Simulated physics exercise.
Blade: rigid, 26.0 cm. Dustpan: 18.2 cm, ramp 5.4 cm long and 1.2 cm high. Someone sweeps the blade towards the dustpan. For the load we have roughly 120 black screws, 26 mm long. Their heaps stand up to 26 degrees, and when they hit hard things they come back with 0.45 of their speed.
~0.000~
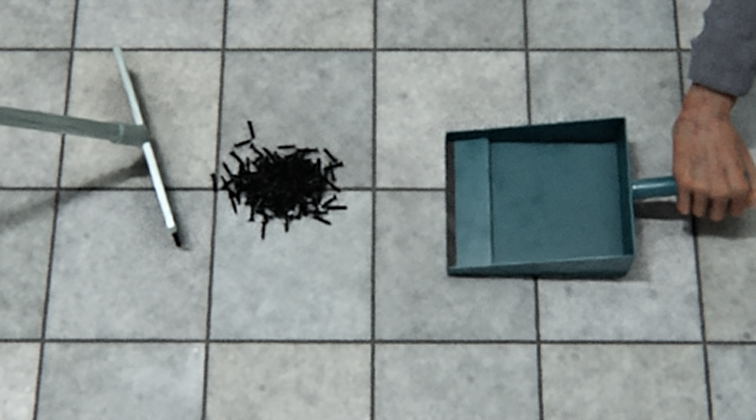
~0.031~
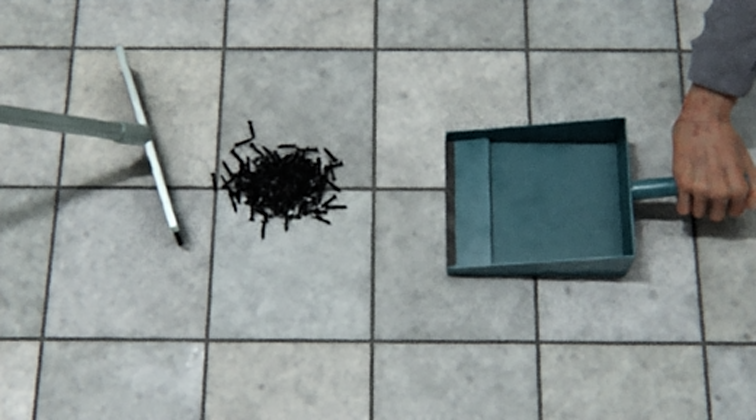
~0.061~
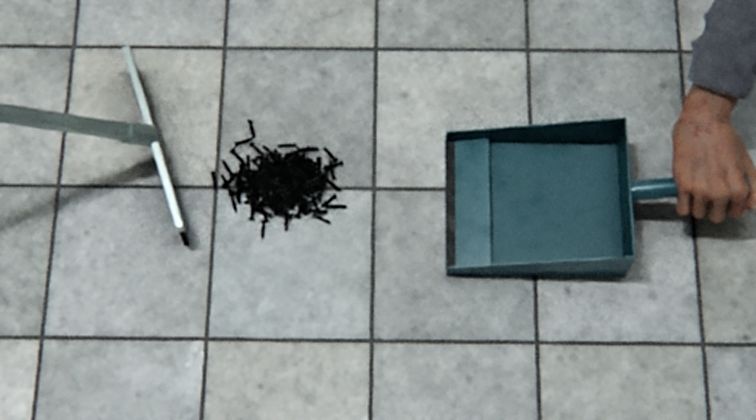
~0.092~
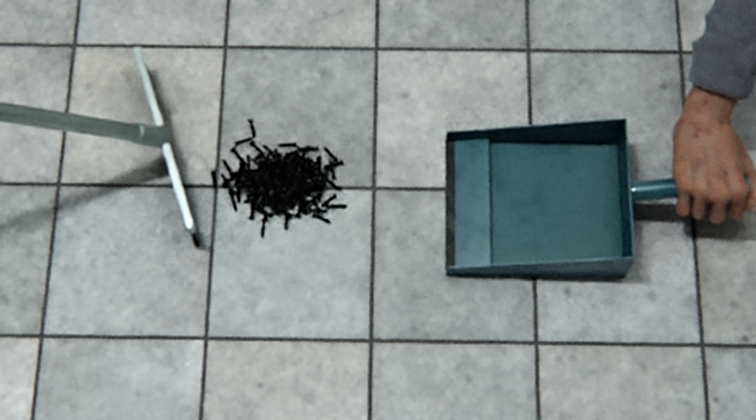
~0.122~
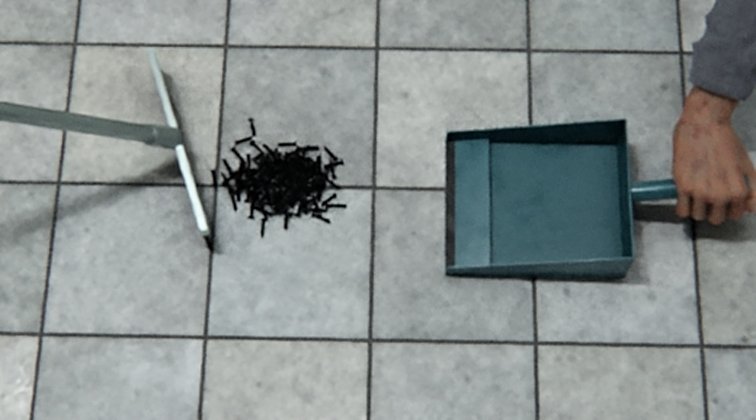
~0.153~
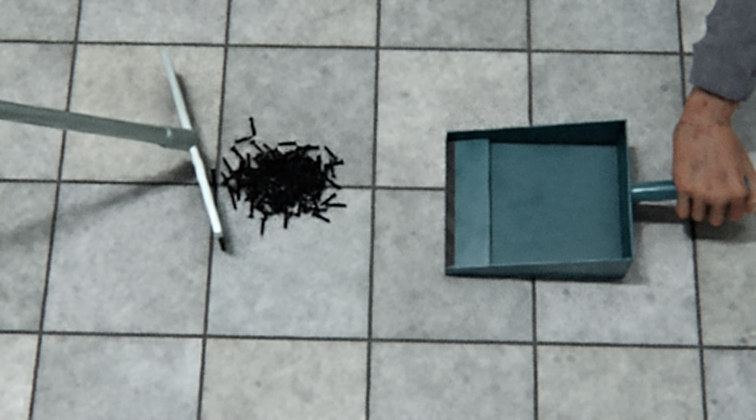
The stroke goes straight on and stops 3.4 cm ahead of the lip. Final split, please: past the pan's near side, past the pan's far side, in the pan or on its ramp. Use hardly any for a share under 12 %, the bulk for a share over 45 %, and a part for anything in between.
Near side: Hardly any, far side: A part, pan: Hardly any.
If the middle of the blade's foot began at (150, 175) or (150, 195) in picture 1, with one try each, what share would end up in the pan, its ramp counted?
Around 0 percent, then around 5 percent.
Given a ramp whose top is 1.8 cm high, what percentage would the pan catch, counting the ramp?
In that case some 5 per cent.
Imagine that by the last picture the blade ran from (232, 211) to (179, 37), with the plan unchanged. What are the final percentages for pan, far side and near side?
Per cent by place - pan 15, far side 45, near side 0.
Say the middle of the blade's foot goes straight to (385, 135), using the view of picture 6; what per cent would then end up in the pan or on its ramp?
Roughly 10 %.
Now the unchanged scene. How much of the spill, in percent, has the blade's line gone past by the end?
Estimate: Around 0 %.
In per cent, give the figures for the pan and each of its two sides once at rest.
Tally in %: Near side 0; far side 20; pan 5.
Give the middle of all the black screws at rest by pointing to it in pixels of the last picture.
Roughly (416, 179).
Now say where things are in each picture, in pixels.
Blade from (172, 228) to (119, 54), moved 0.0 cm, 0 of the pieces shifted so far; middle of the pieces at (279, 182); pan at (549, 207), in the first picture.
Blade from (174, 227) to (121, 53), moved 0.3 cm, 0 of the pieces shifted so far; middle of the pieces at (279, 181), in the second picture.
Blade from (180, 228) to (128, 53), moved 1.1 cm, 0 of the pieces shifted so far; middle of the pieces at (280, 180), in the third picture.
Blade from (191, 229) to (139, 54), moved 2.4 cm, 0 of the pieces shifted so far; middle of the pieces at (280, 180), in the fourth picture.
Blade from (204, 231) to (152, 55), moved 4.1 cm, 0 of the pieces shifted so far; middle of the pieces at (280, 179), in the fifth picture.
Blade from (218, 233) to (166, 57), moved 5.9 cm, 0 of the pieces shifted so far; middle of the pieces at (279, 178); pan at (549, 208). The blade's pace is about 0.57 m/s, heading 11 degrees towards the viewer's side, in the sixth picture.
After 0.37 s, middle of the blade 19 cm from the lip; 0 % over the lip, far side 5 %, near side 0 %.
After 0.51 s, middle of the blade 12 cm from the lip; 0 % over the lip, far side 10 %, near side 0 %.
After 0.78 s, middle of the blade 8 cm from the lip; 5 % over the lip, far side 20 %, near side 0 %.
In the end, at 1.4 s, near side 0 %, far side 20 %, pan 5 %, in front of the lip or behind the blade 75 %.
